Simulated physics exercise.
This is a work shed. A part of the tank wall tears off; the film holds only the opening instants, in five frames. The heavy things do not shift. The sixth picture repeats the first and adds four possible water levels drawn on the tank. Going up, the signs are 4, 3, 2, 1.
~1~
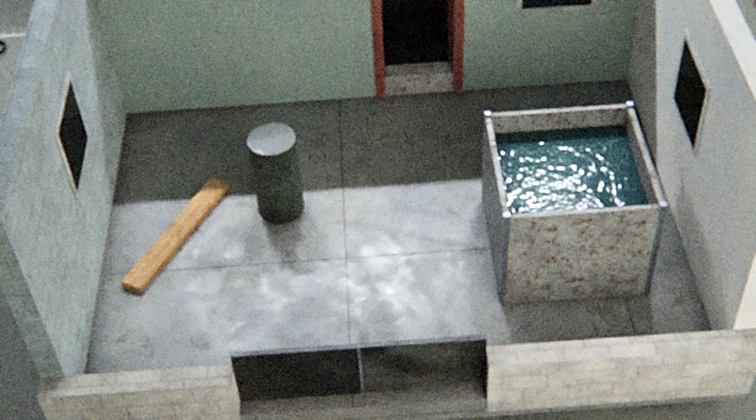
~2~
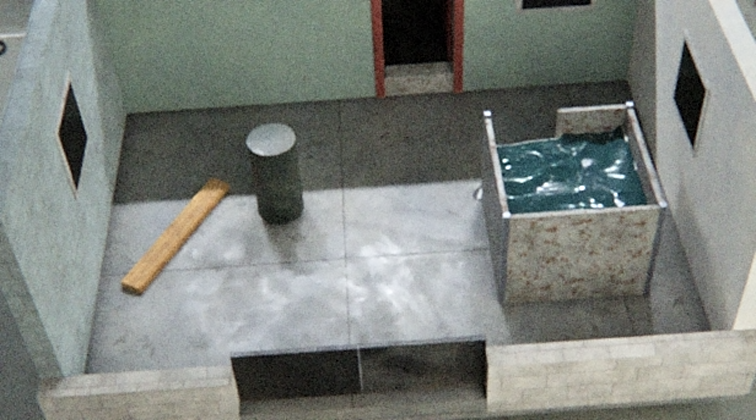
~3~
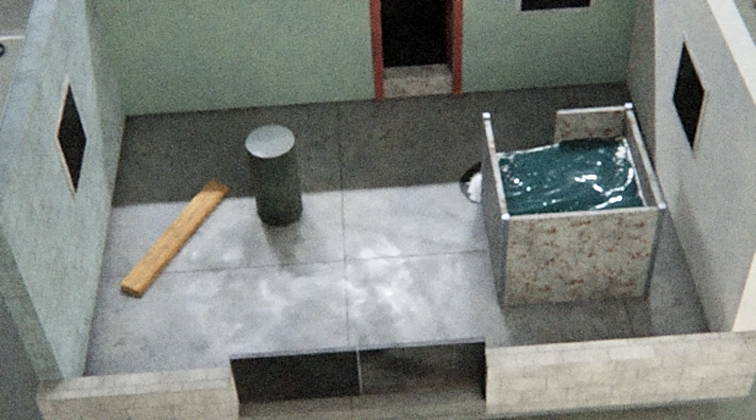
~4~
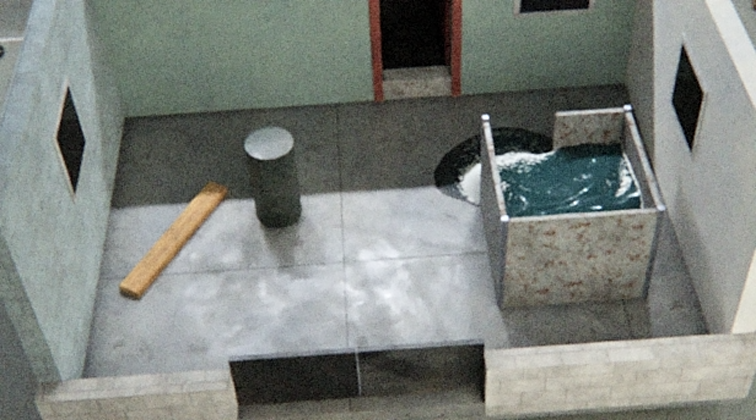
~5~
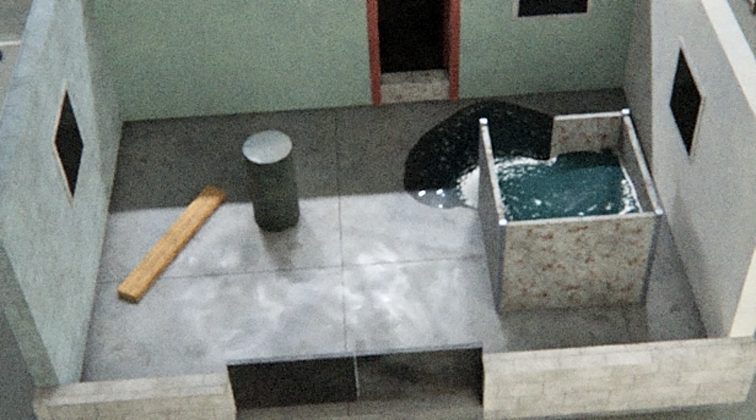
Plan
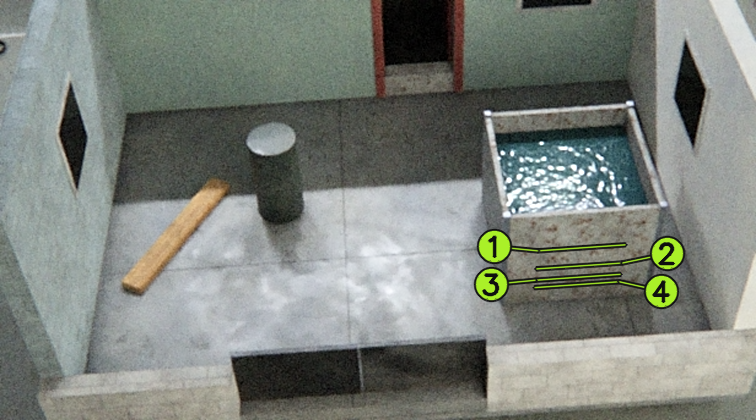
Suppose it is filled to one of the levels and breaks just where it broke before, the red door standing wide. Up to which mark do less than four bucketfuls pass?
1 will do.
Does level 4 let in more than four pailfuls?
No, not at all.
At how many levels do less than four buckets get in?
All of the four.
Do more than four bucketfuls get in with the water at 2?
No, that is safe.
On the marked copy, 1 at (581, 247); 2 at (579, 265); 3 at (577, 277); 4 at (577, 284); from the bottom up 4, 3, 2, 1.
If 1 is chosen, a splash gets over, under a bucket.
If 2 is chosen, nothing gets over.
If 3 is chosen, nothing gets over.
If 4 is chosen, nothing gets over.
